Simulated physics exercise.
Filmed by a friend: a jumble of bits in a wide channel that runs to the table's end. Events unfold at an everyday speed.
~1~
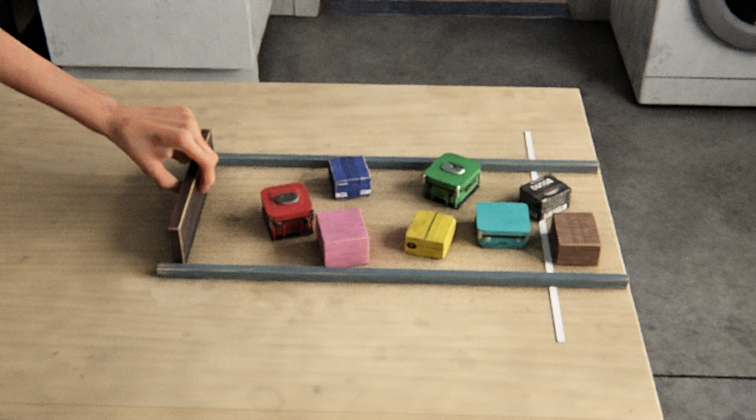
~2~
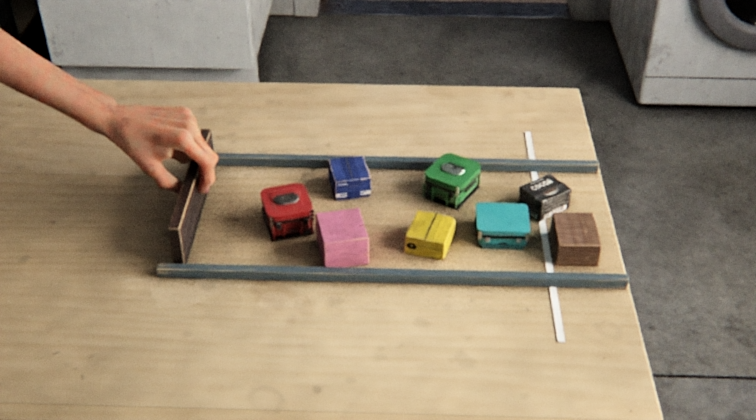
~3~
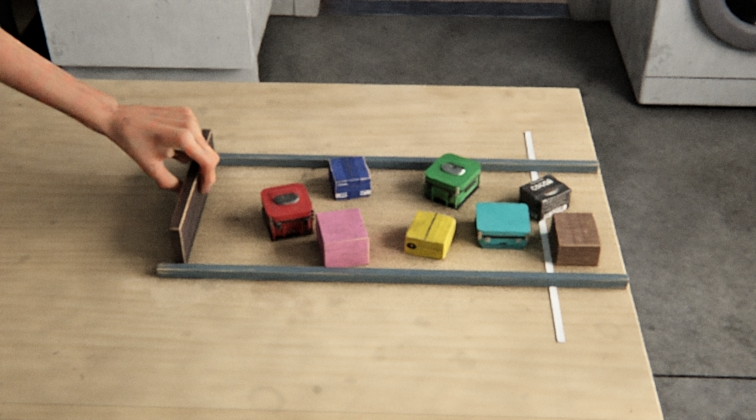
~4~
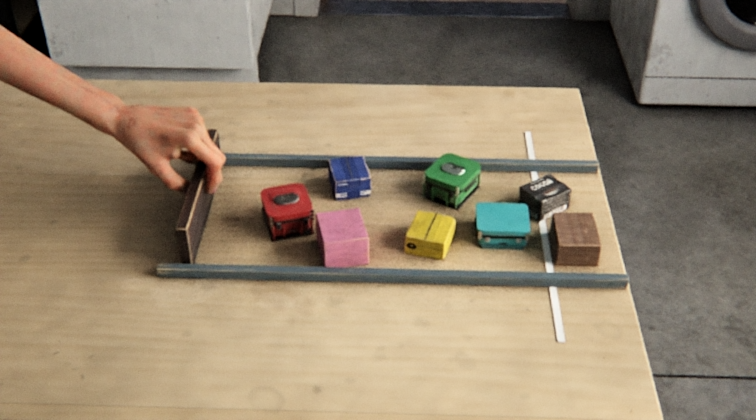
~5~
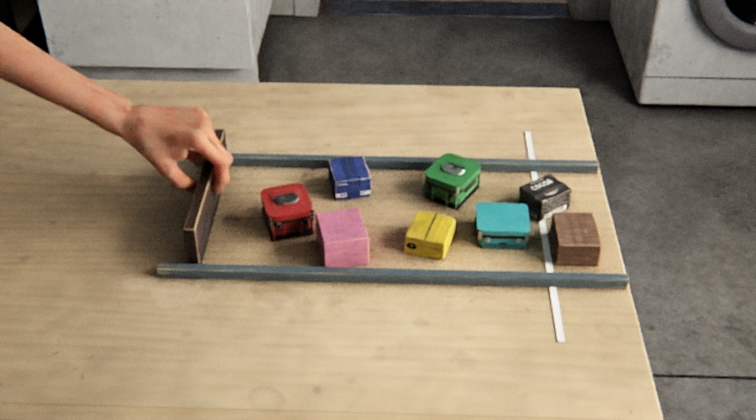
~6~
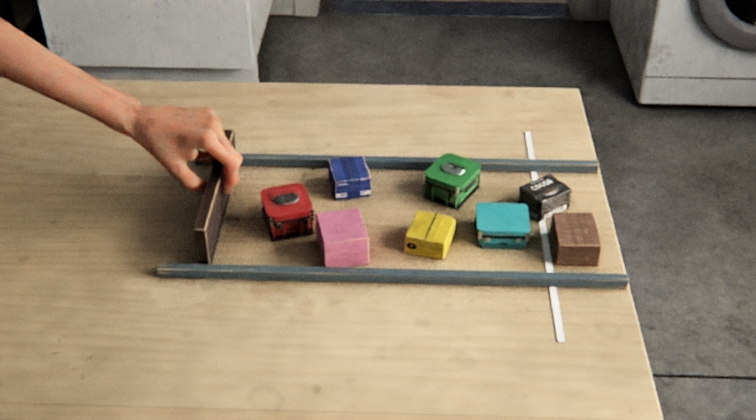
On a wooden table, a hand slides a board slightly right toward several still blocks.
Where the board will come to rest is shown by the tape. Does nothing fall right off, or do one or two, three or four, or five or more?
Three or four fall off.
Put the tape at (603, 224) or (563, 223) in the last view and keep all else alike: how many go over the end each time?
Respectively 8 and 5.
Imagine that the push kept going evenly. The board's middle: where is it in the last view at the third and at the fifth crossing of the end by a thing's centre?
About (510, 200), then (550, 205).
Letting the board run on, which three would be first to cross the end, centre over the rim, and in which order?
Earliest first - the brown block, the turquoise case, the black box.
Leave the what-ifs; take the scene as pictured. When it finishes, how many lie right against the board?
It adds up to 3.
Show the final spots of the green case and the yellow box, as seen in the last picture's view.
Final positions - green case around (596, 181), yellow box around (612, 239).
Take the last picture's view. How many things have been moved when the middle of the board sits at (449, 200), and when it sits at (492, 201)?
8, then 8.
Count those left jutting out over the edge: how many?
My count gives 2.
Early on, none off yet; brown block at rest near (575, 239); black box at rest near (545, 197); turquoise case at rest near (502, 226).
Finally, the number that fall off is three or four; lost, turquoise case, black box and brown block.
